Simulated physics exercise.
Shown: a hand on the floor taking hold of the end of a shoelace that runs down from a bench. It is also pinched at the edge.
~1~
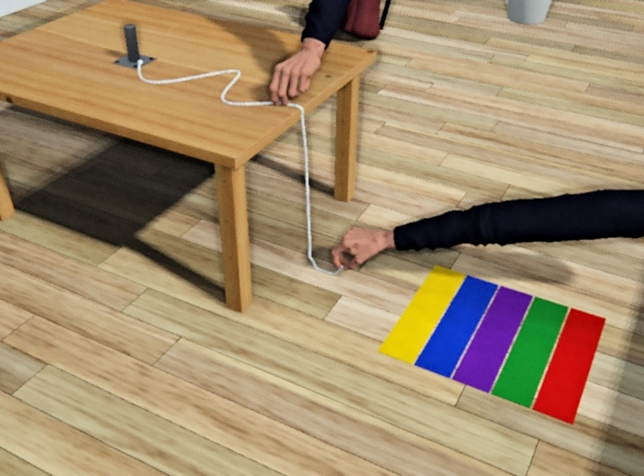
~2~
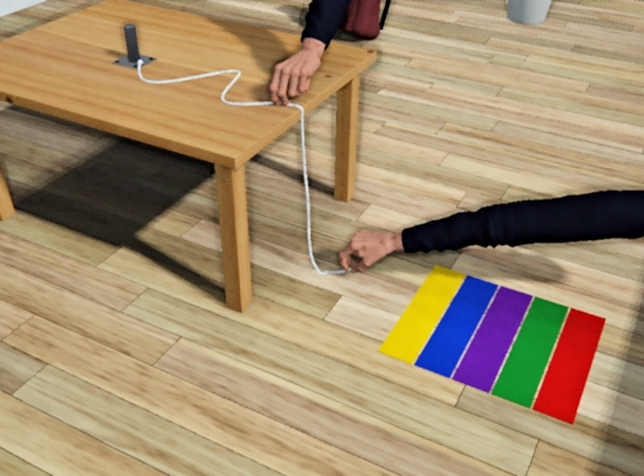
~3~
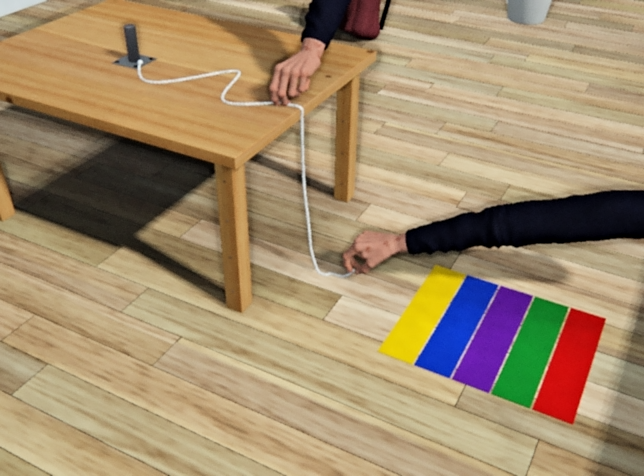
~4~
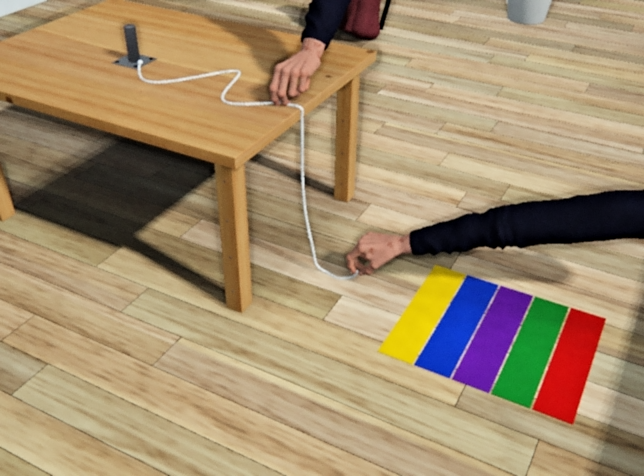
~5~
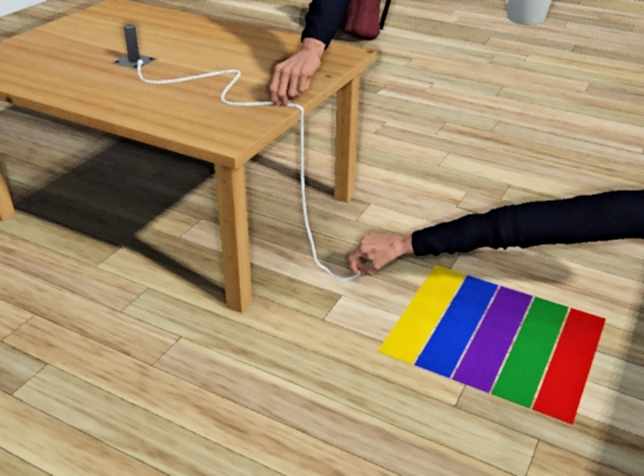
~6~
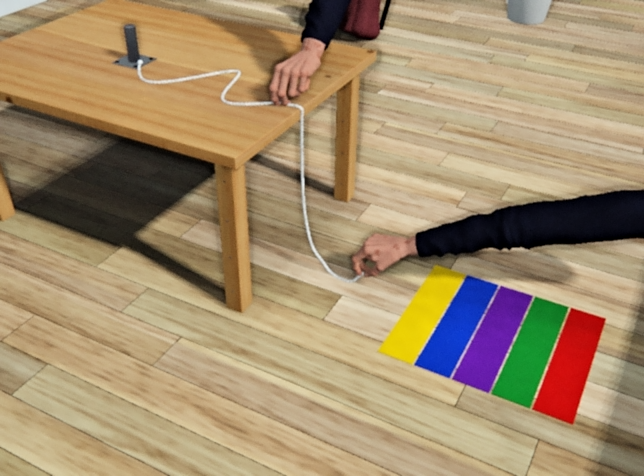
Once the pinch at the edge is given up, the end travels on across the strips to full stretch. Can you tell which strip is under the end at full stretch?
Yes, the red one.
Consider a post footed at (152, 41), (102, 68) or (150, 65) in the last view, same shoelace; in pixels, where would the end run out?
Near (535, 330), (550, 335) and (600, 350).
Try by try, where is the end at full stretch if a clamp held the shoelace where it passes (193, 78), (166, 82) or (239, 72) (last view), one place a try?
For the three tries you'd see (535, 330), (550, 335) and (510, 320).
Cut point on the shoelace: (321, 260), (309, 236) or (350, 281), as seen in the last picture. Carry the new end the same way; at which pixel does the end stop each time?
(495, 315), (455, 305), (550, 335).
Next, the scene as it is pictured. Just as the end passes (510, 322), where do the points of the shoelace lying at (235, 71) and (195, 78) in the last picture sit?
Mark one about (258, 90), mark two about (224, 80).
A little later, end near (510, 322); over purple.
Next, end near (550, 335); over green.
When it is tight, end near (575, 343); over red. It gets as far as the red strip.
